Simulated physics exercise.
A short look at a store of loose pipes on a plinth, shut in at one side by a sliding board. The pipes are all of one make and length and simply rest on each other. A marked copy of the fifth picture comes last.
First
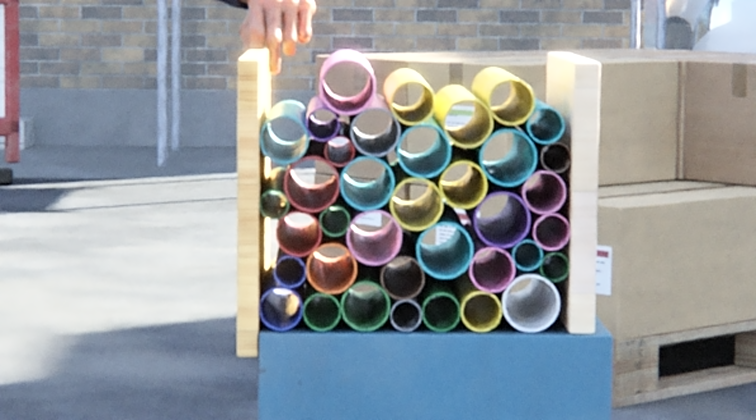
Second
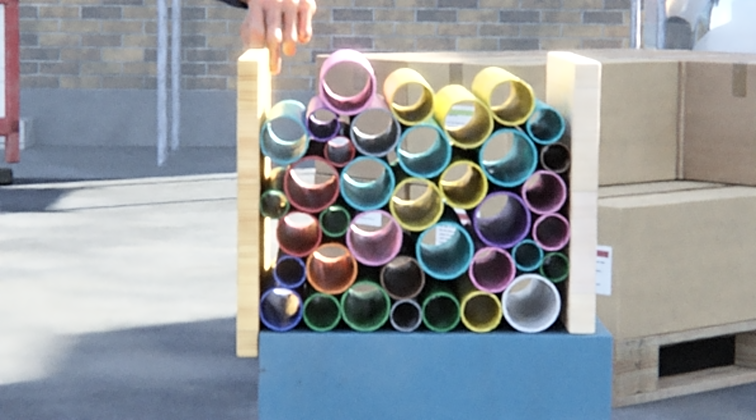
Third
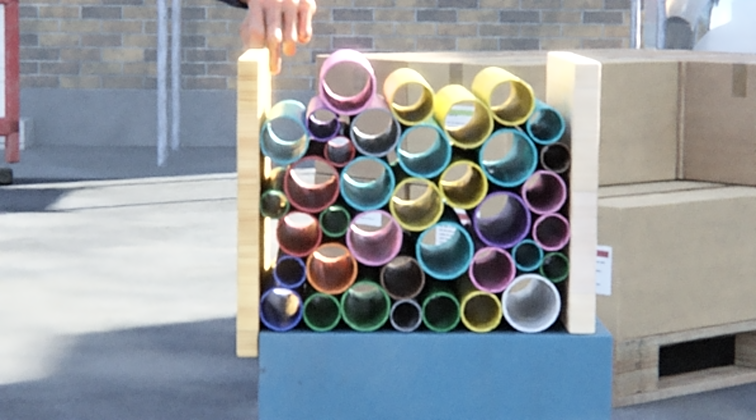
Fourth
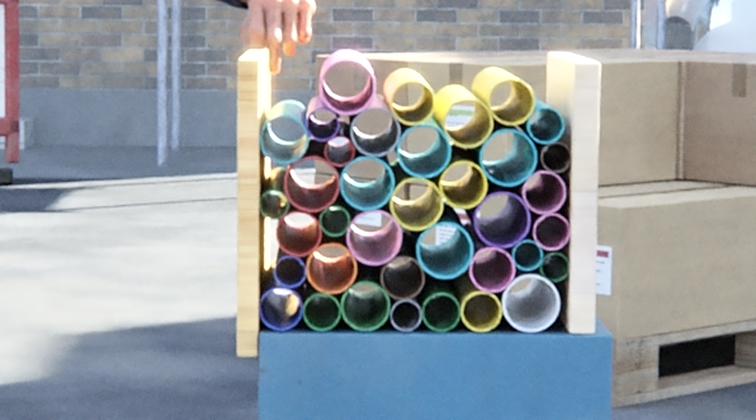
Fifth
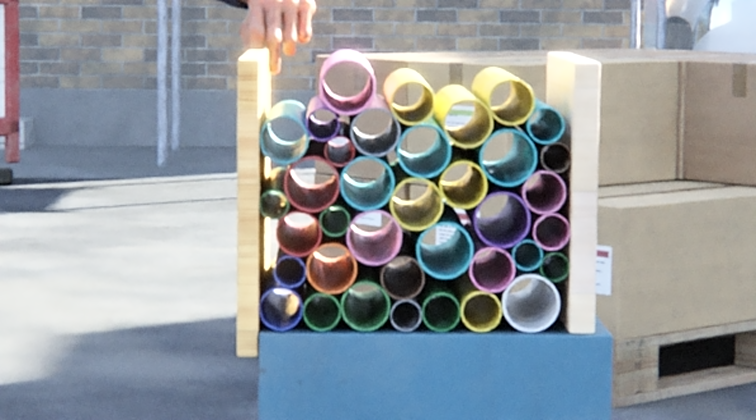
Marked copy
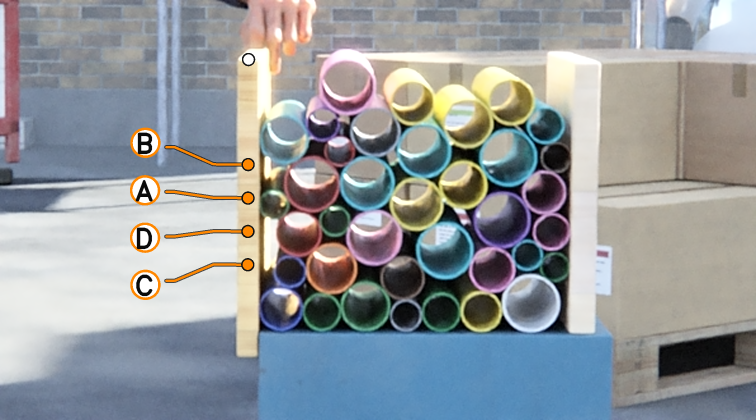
In the video, colourful pipes of various widths rest stacked between two upright wooden boards on a blue plinth, with cardboard boxes behind. A hand stays by the top of the left board, and nothing visibly moves.
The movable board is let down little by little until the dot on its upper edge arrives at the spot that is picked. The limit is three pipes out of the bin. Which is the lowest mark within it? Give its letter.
It can be let down to A.
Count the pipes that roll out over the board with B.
The count is none.
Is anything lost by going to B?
No, at B.
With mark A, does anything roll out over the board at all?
Yes.
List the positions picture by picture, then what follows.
The first frame shows a yellow pipe (512, 102); side board (254, 191); a blue pipe (281, 308).
The second frame shows a blue pipe (281, 308); a yellow pipe (481, 311).
The third frame shows a red pipe (299, 234).
The fourth frame shows a red pipe (312, 185); a turquoise pipe (424, 151).
The fifth frame shows a yellow pipe (468, 123); a yellow pipe (512, 102); side board (254, 191).
On the marked copy, A at (248, 198); B at (248, 165); C at (247, 265); D at (248, 232); the white dot at (248, 59).
With A. Early on, top of the board (259, 129).
Further on, top of the board (259, 198).
At the end, top of the board (259, 198), three out over the board.
As for the rest, B none out over the board; C more than three out over the board; D more than three out over the board.
